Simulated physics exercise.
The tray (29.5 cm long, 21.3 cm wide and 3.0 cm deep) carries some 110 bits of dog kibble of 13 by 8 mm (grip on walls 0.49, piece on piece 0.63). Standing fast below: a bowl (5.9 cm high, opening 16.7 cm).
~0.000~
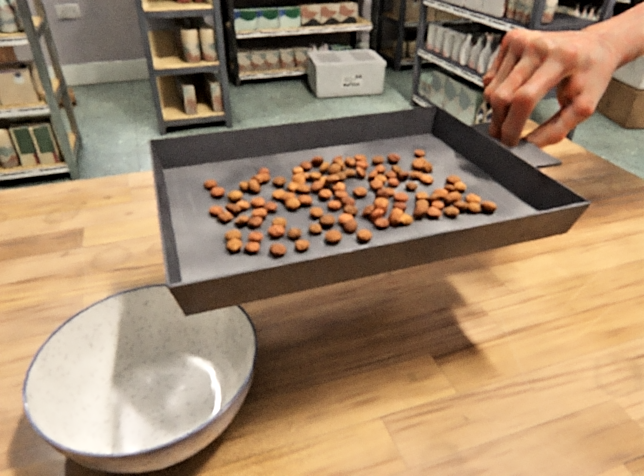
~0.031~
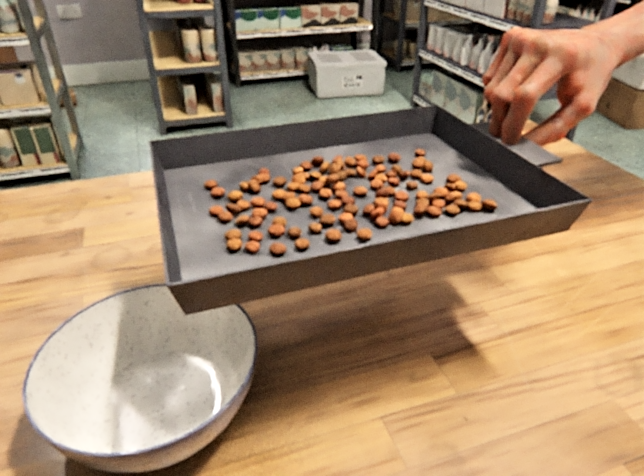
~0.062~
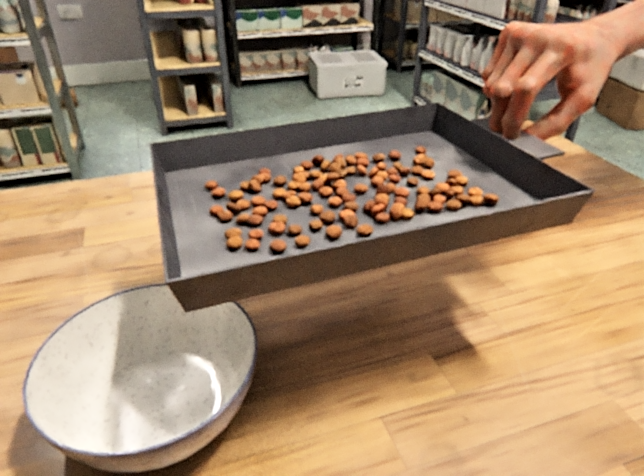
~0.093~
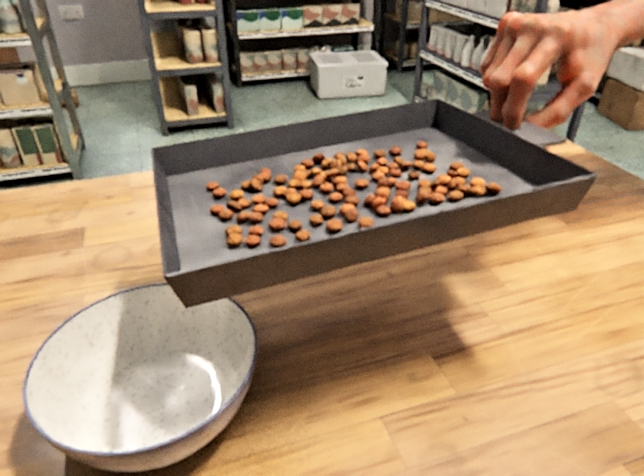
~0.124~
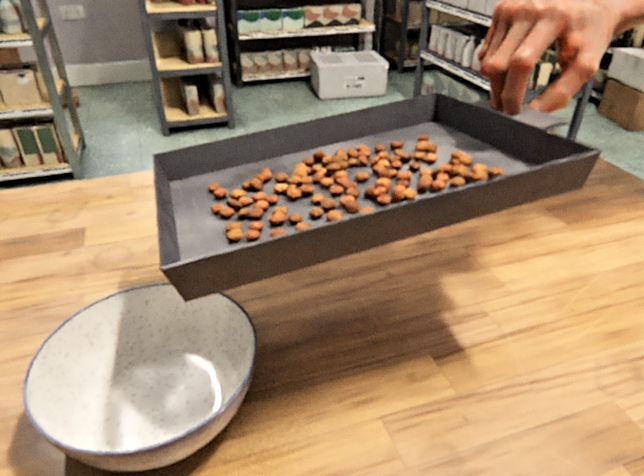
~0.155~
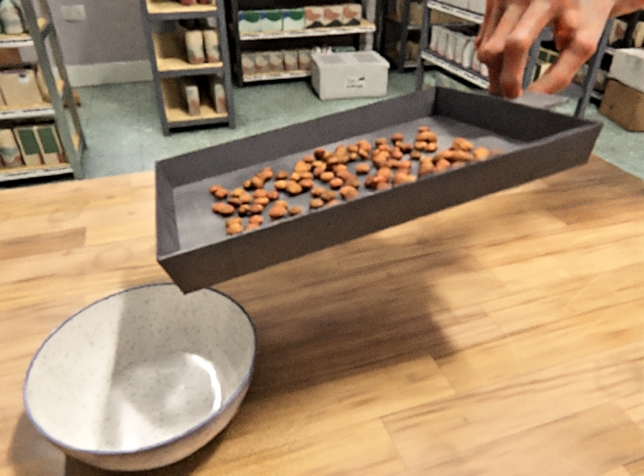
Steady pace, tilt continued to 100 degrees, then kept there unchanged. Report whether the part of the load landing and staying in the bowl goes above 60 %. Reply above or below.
Below.
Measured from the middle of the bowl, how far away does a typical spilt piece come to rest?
Roughly 16 cm.
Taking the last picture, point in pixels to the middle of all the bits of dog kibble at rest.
Centre at rest: Approx. (210, 286) px.
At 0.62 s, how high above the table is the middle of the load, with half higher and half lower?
Median height reading: Approx. 10 cm.
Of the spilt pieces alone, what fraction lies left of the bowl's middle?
About 20 %.
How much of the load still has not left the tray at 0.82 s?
Roughly 25 %.
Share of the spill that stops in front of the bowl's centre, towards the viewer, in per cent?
Roughly 0 percent.
Then, at 0.41 s, tilt 48 degrees; tray 100 %; middle of all pieces on or above the table near (315, 122).
Then, at 0.62 s, tilt 76 degrees; tray 90 %, in the air 5 %; middle of all pieces on or above the table near (247, 197).
After 0.82 s, tilt 99 degrees; outside 65 %, tray 25 %, in the air 10 %; middle of all pieces on or above the table near (212, 264).
After 1.00 s, tilt 100 degrees; outside 90 %, tray 10 %; middle of all pieces on or above the table near (202, 279).
By 1.7 s all is still; outside 100 %.
